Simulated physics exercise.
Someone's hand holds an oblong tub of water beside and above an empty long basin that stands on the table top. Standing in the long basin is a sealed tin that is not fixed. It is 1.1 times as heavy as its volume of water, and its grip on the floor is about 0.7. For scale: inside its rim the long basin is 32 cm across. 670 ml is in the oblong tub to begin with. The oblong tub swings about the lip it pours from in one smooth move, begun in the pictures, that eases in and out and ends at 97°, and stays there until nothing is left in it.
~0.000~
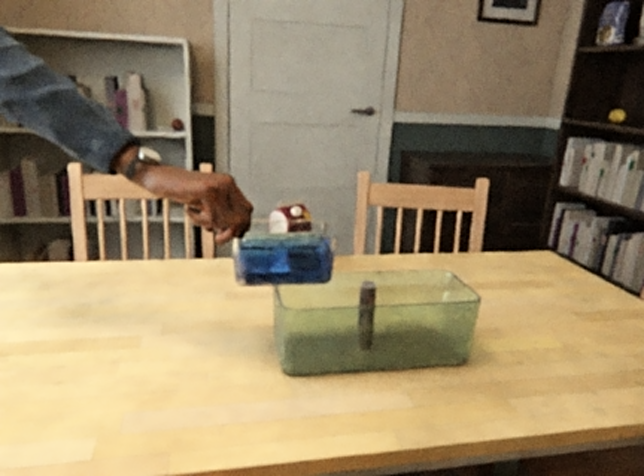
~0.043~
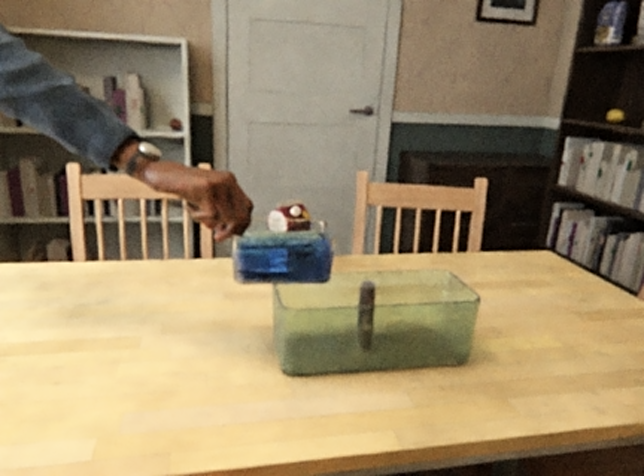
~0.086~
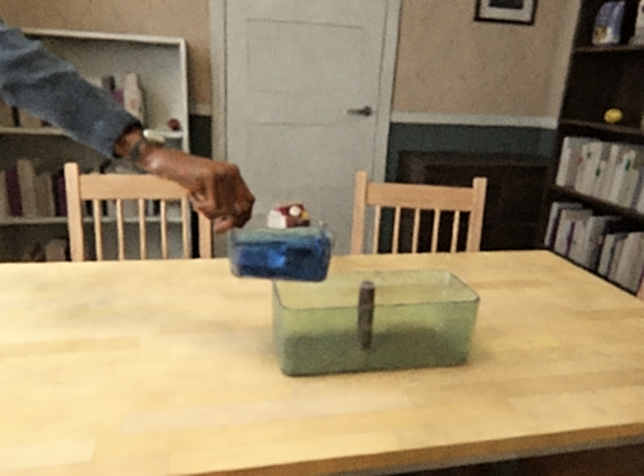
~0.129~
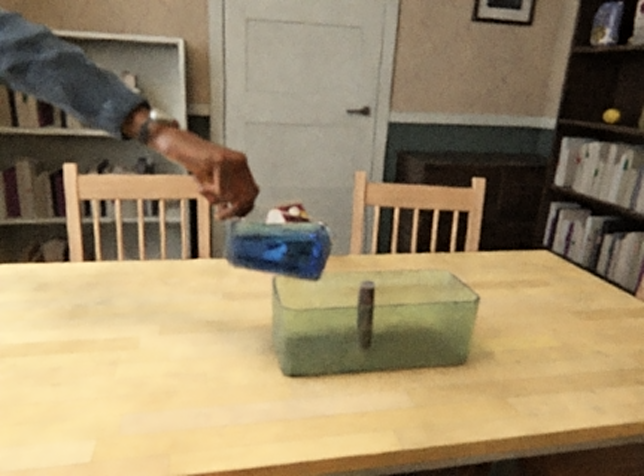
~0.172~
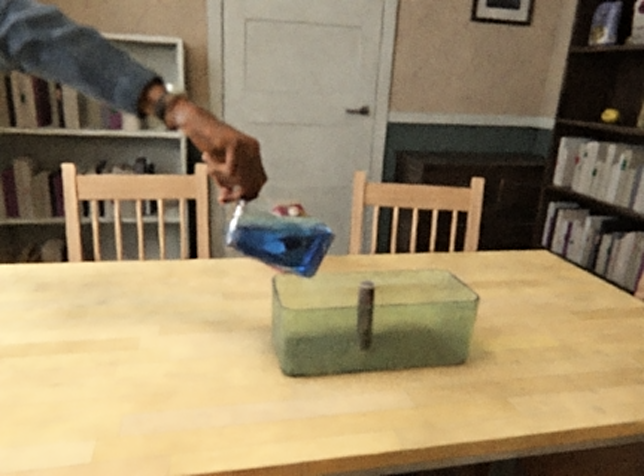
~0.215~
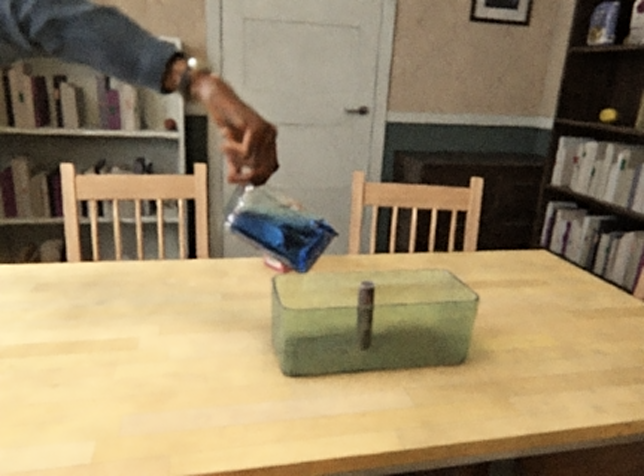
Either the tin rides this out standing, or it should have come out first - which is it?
It will stay on its base.
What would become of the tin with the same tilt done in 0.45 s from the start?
Result: Tin upright.
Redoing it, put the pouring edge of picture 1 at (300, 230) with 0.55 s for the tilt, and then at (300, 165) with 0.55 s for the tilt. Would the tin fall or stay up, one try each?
Run one: It tumbles. Run two: It does not tip.
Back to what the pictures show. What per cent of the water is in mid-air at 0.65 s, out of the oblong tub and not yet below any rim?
Something like 12 per cent is in the air then.
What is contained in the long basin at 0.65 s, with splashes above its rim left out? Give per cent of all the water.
I'd say roughly 82 in a hundred of it.
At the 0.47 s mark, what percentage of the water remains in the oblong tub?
About 38 percent.
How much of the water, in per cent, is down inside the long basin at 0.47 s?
10 %, give or take.
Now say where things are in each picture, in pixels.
In the first picture, tilt 0°; pouring edge (331, 230); surface from (234, 242) to (328, 240); the long basin's rim runs from (277, 292) to (465, 285); the tin's top is at (368, 287).
In the second picture, tilt 1°; pouring edge (331, 230); surface from (234, 240) to (327, 238).
In the third picture, tilt 6°; pouring edge (330, 230); surface from (232, 237) to (327, 235).
In the fourth picture, tilt 13°; pouring edge (330, 231); surface from (230, 231) to (327, 230).
In the fifth picture, tilt 22°; pouring edge (329, 231); surface from (229, 221) to (328, 225).
In the sixth picture, tilt 32°; pouring edge (329, 231); surface from (229, 207) to (325, 222); 3 per cent is over the edge.
Then, 0.47 s in, the tilt is 92° and 39 per cent is still to pour; the tin stands where it began.
Then, 0.65 s in, the tilt is 97° and 5 per cent is still to pour; the tin stands where it began.
Then, 0.84 s in, the tilt is 97° and 1 per cent is still to pour; the tin stands where it began.
Then, 1.05 s in, the tilt is 97° and 0 per cent is still to pour; the tin stands where it began.
Finally, the tin stands where it began.
